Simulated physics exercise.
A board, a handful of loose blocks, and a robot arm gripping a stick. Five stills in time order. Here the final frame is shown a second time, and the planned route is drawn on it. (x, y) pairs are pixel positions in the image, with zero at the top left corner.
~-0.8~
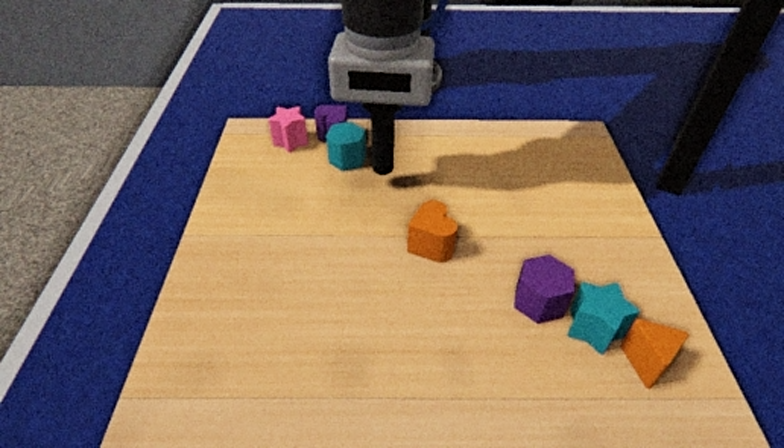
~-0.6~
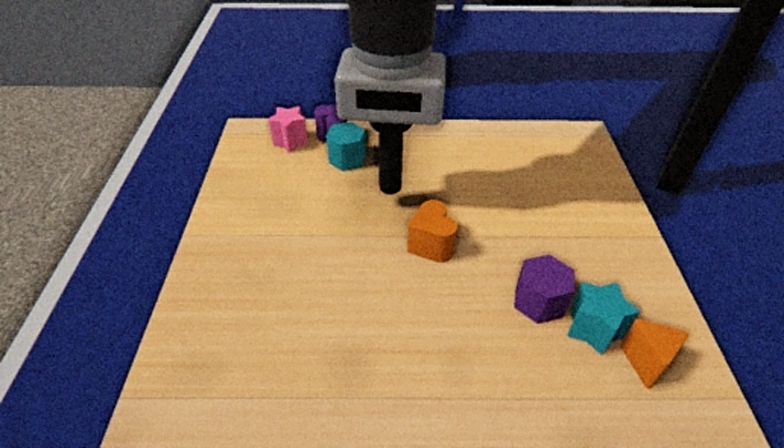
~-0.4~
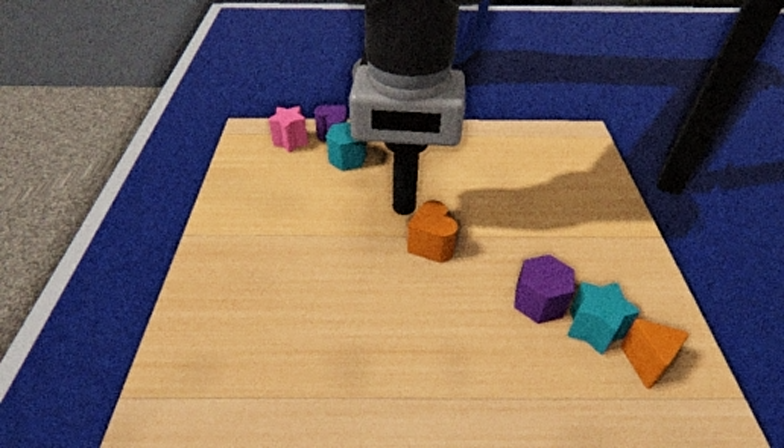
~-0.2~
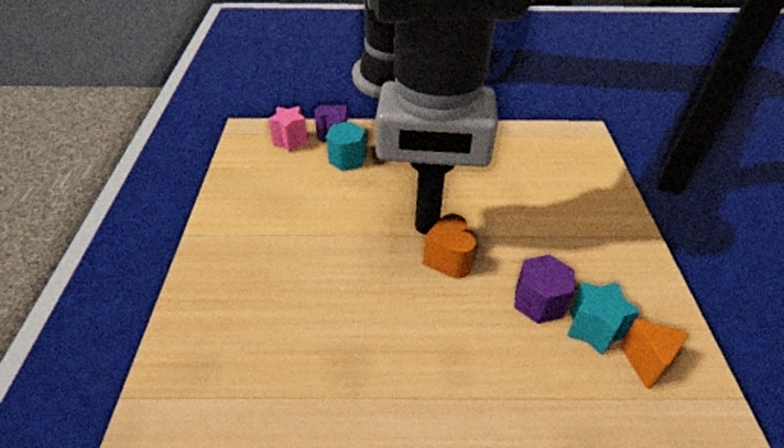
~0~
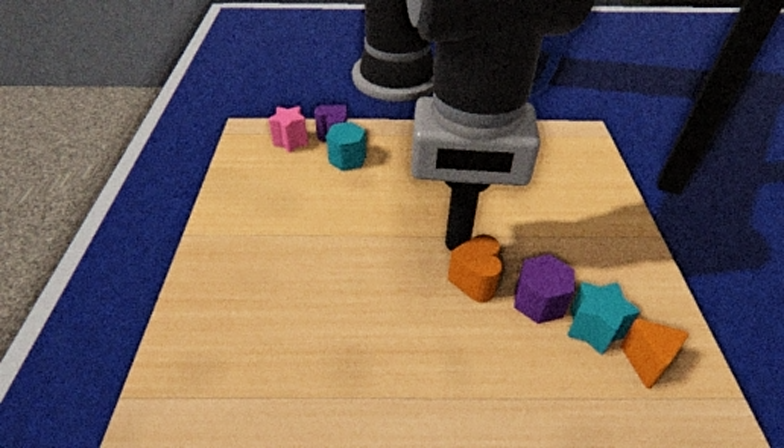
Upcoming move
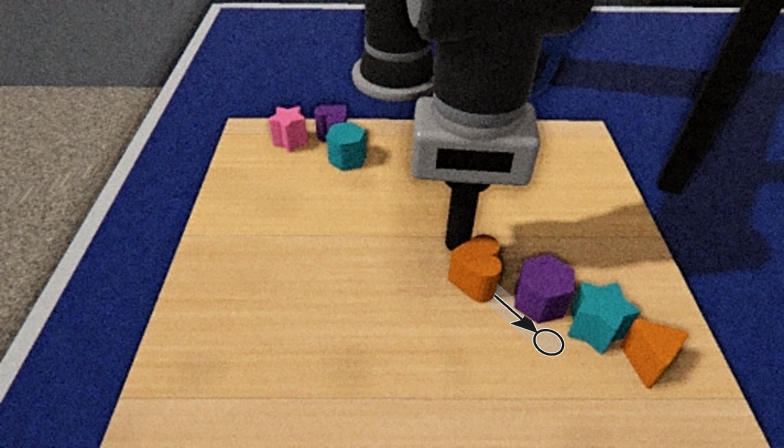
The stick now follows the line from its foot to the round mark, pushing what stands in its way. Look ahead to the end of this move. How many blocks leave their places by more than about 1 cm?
The answer will be at least three.
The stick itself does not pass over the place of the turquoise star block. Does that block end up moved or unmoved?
Somewhere new.
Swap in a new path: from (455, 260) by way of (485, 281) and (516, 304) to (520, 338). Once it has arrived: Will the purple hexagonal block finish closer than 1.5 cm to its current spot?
No, that is not what happens.
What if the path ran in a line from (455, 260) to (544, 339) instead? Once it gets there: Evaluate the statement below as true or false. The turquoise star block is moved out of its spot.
Answer: True.
Path on the board, in a line from (455, 260) to (549, 342).
On the path given first. One third of the way, stick at (486, 271); orange heart block at (510, 282); purple hexagonal block at (558, 278).
Two thirds of the way, stick at (520, 299); orange heart block at (542, 317); purple hexagonal block at (576, 285), turned 35° anticlockwise; turquoise star block at (628, 304), turned 15° clockwise; orange triangle at (668, 341).
At the end, stick at (555, 328); orange heart block at (564, 349), turned 40° clockwise; purple hexagonal block at (576, 285), turned 35° anticlockwise; turquoise star block at (628, 304), turned 15° clockwise; orange triangle at (669, 341).
